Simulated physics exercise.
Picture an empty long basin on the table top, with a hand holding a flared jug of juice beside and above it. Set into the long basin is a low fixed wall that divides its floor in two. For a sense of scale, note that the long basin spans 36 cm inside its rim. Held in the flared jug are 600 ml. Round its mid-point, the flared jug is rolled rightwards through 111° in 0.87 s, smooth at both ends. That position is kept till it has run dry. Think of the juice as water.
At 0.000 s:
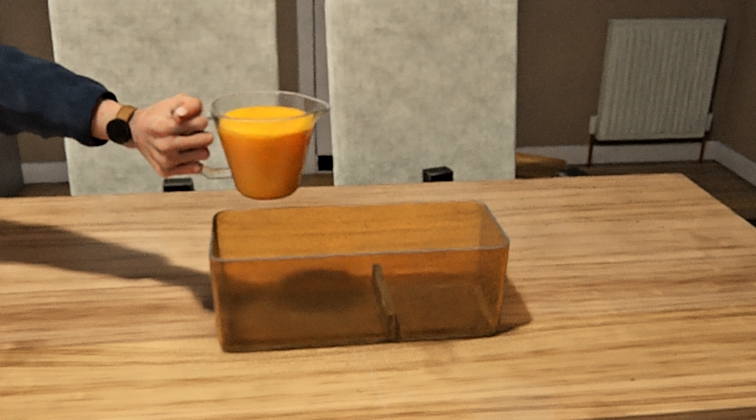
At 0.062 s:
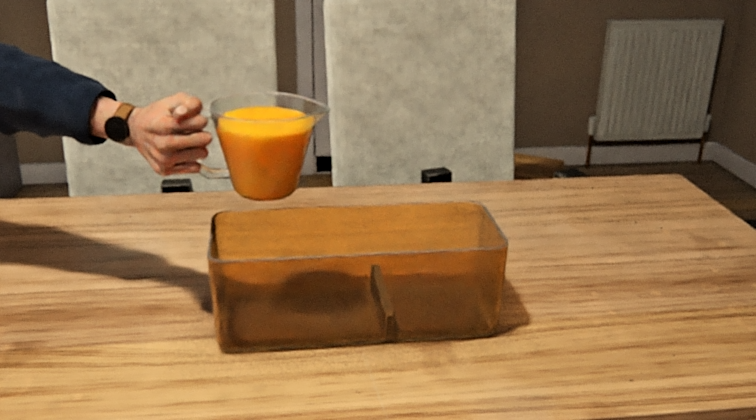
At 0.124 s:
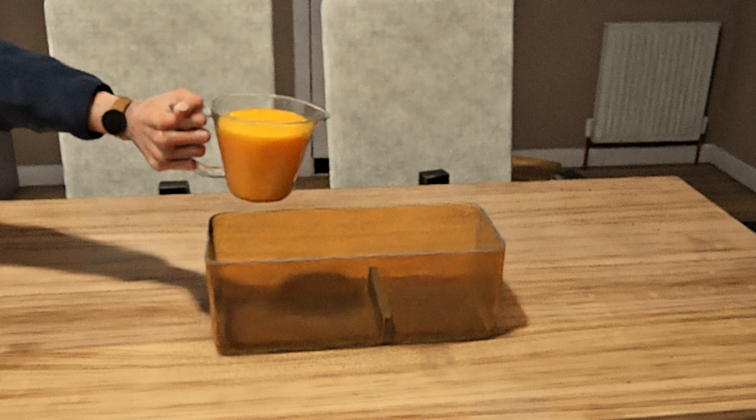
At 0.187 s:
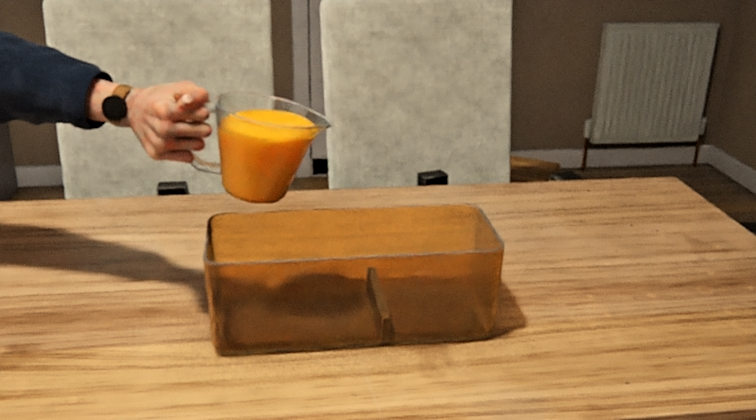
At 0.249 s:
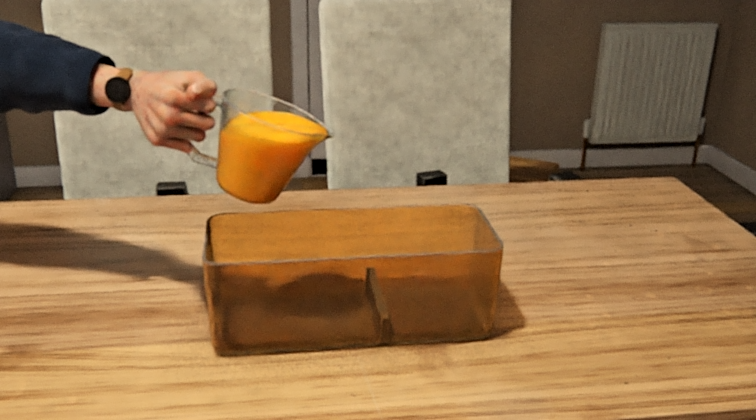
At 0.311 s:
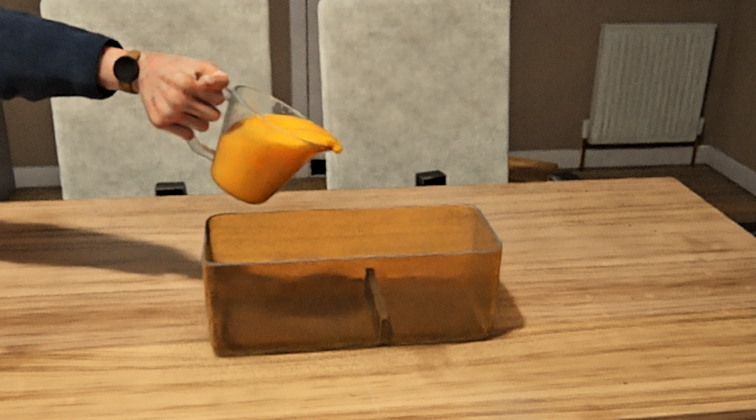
A hand held a glass jug of orange juice above an empty, divided long basin on a wooden table, then tilted it steadily rightwards until a little juice slipped over the lip.
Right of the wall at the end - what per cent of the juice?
Near 30 per cent.
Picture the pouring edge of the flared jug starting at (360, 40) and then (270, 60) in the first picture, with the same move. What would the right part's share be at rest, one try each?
80 and 10 %.
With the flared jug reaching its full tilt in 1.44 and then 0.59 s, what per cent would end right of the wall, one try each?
Near 40 in a hundred on the first go and near 25 in a hundred on the second.
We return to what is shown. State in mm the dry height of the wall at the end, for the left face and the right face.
Close to 24 mm left and close to 30 mm right.
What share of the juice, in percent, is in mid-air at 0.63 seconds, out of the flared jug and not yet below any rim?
Roughly 20 percent.
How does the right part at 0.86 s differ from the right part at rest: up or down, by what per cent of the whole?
Change in share is positive, near 4 percent.
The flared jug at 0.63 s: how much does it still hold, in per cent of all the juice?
Still held: Roughly 36 % of the total.
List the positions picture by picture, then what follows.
Tilt 0°; pouring edge (331, 105); surface from (218, 119) to (313, 116); the long basin's rim runs from (212, 236) to (496, 223); the wall's top is at (383, 287), in the first frame.
Tilt 1°; pouring edge (330, 108); surface from (217, 119) to (313, 118), in the second frame.
Tilt 5°; pouring edge (331, 114); surface from (217, 119) to (313, 121), in the third frame.
Tilt 12°; pouring edge (333, 123); surface from (220, 121) to (317, 123), in the fourth frame.
Tilt 21°; pouring edge (335, 134); surface from (223, 125) to (327, 127), in the fifth frame.
Tilt 31°; pouring edge (336, 147); surface from (222, 131) to (327, 136); 3 per cent is over the edge, in the sixth frame.
By 0.63 s the tilt is 91° and 36 per cent is still to pour, 21 is left of the wall and 22 right of it.
By 0.86 s the tilt is 111° and 2 per cent is still to pour, 70 is left of the wall and 26 right of it.
By 1.11 s the tilt is 111° and 0 per cent is still to pour, 69 is left of the wall and 30 right of it.
By 1.37 s the tilt is 111° and 0 per cent is still to pour, 69 is left of the wall and 30 right of it.
At rest 69 per cent lies left of the wall, 30 right of it and 1 outside.
